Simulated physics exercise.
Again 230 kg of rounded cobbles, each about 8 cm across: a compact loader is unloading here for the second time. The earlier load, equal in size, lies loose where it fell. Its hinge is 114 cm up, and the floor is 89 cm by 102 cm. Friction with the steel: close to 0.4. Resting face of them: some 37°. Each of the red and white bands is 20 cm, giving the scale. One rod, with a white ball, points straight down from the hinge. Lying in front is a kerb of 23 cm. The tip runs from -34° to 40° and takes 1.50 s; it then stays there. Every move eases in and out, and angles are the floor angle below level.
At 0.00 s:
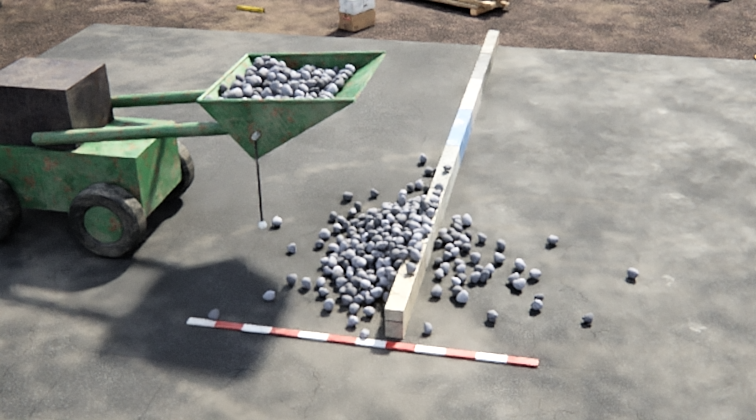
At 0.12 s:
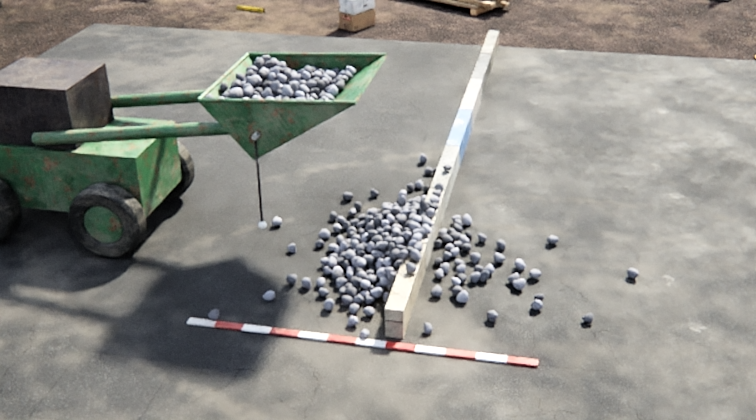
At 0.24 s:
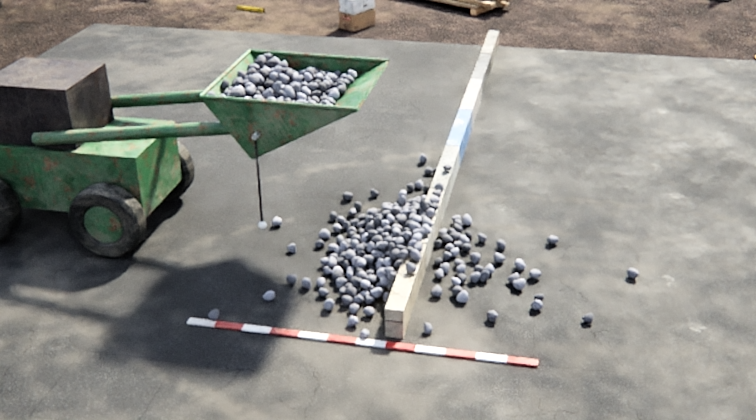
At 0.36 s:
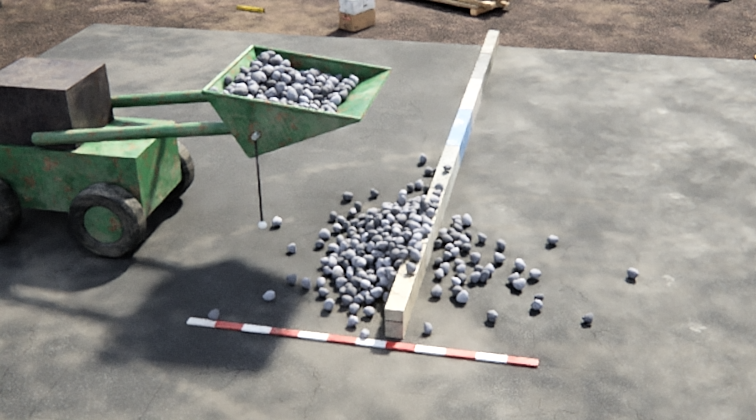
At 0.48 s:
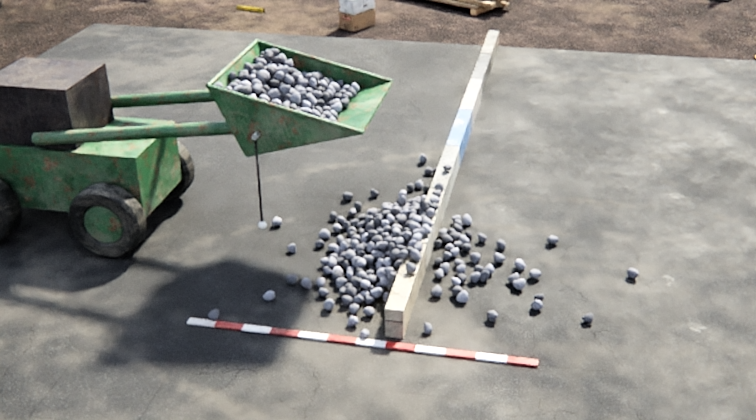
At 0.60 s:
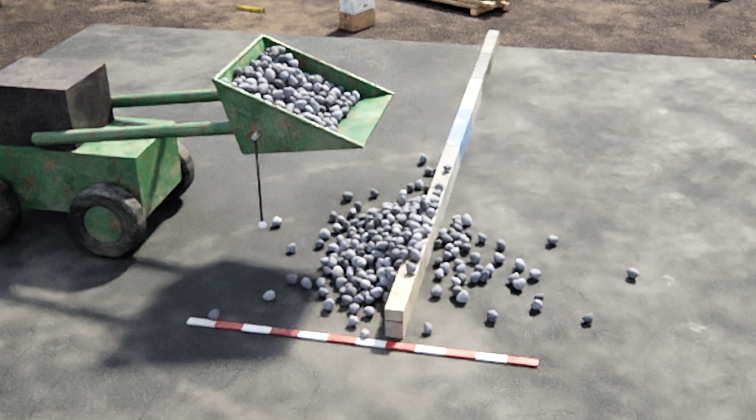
A green loader holding a bucket of grey stones slowly tilted it forward, the front edge dipping as the stones shifted slightly inside, while the loose pile around the pale kerb lay still.
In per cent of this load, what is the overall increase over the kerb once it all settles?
4 out of 100, about.
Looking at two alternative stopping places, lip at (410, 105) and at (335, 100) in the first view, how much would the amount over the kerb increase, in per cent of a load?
About 75 and 0 per cent.
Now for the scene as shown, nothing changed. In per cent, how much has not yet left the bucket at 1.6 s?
Close to 40 in a hundred.
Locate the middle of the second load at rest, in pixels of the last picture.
The centre sits about (376, 232).
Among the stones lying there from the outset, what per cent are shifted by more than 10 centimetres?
Roughly 5 % of them.
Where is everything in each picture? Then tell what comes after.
Lip at (354, 101), floor tilted -34°, highest stones at (260, 70). The earlier load is highest near (420, 220), 28 cm above ground level, 88 % on this side of the kerb, 12 % over the kerb, in the first picture.
Lip at (355, 103), floor tilted -33°, highest stones at (261, 69); the stones move at 0.1 m/s on average, in the second picture.
The bucket is at -29°, its lip at (357, 110); the top of the load is at (263, 67); the stones move at 0.1 m/s on average, in the third picture.
The bucket is at -23°, its lip at (360, 120); the top of the load is at (264, 64); the stones move at 0.2 m/s on average, in the fourth picture.
Lip at (363, 133), floor tilted -16°, highest stones at (265, 62); the stones move at 0.2 m/s on average, in the fifth picture.
The bucket is at -8°, its lip at (363, 147); the top of the load is at (267, 58); the stones move at 0.3 m/s on average, in the sixth picture.
After 1.1 s the floor is at 28°; in per cent of one load, 100 in the bucket, 88 on this side of the kerb, 12 over the kerb; the foremost stones are at (553, 281).
After 1.6 s the floor is at 40°; in per cent of one load, 40 in the bucket, 148 on this side of the kerb, 12 over the kerb; the foremost stones are at (553, 281).
After 2.0 s the floor is at 40°; in per cent of one load, 1 in the bucket, 185 on this side of the kerb, 14 over the kerb; the foremost stones are at (553, 281).
After 4.4 s the floor is at 40°; in per cent of one load, 0 in the bucket, 183 on this side of the kerb, 17 over the kerb; the foremost stones are at (555, 286). Net gain over the kerb, 4.
